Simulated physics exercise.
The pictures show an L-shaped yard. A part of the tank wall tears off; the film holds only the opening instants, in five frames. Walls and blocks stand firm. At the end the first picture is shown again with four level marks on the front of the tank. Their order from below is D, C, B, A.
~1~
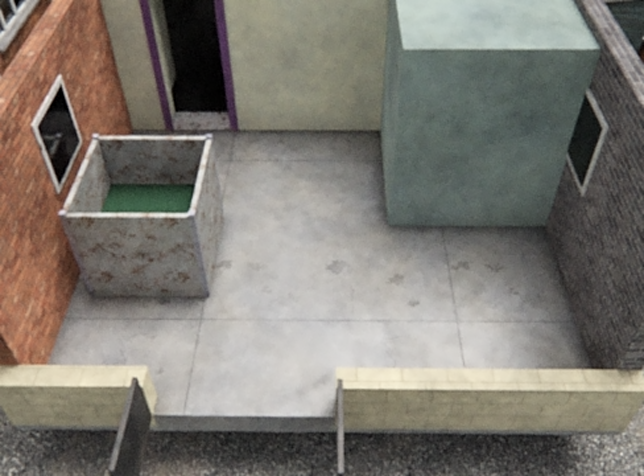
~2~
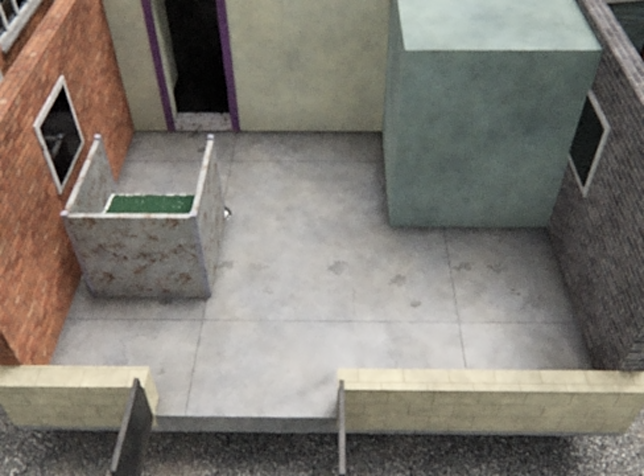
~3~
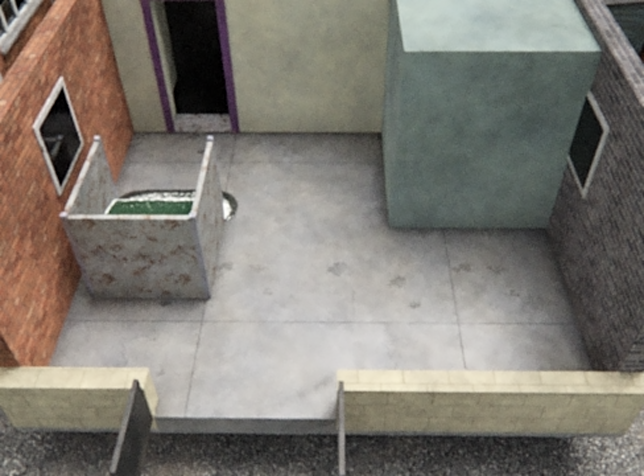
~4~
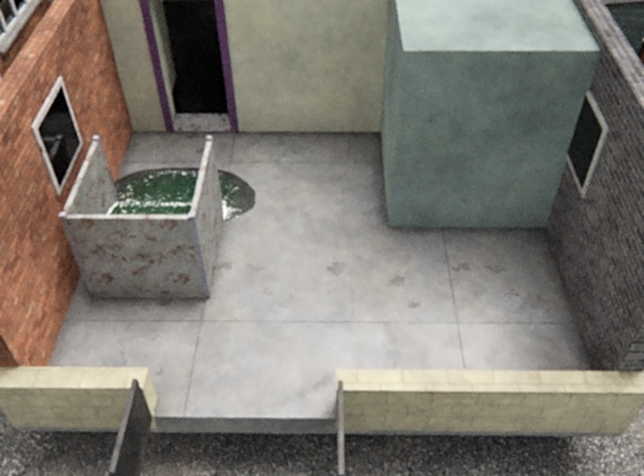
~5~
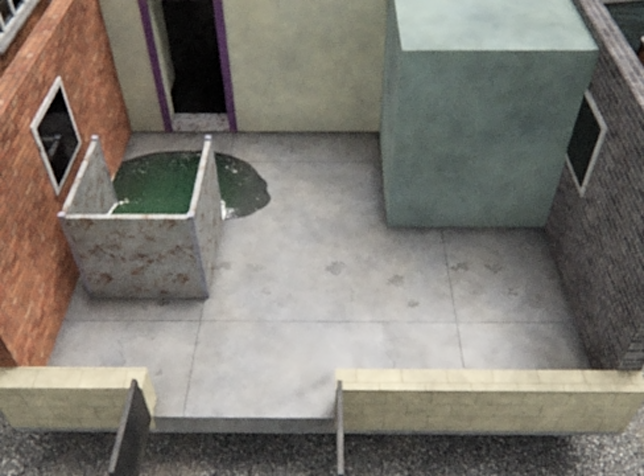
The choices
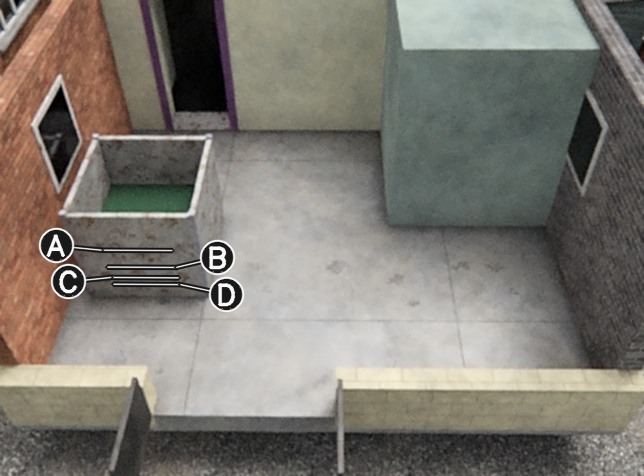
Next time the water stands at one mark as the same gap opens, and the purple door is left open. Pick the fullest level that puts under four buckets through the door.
I would pick line C.
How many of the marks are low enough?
Two.
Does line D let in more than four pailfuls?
No.
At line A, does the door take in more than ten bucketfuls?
Yes, clearly.
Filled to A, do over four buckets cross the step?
Yes, it does.
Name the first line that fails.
It is B.
On the marked copy, A at (136, 250); B at (141, 267); C at (144, 277); D at (146, 284); from the bottom up D, C, B, A.
Choosing A, dozens of bucketfuls pour in.
Choosing B, about 8 bucketfuls get in.
Choosing C, a bucket or two gets in.
Choosing D, nothing gets over.
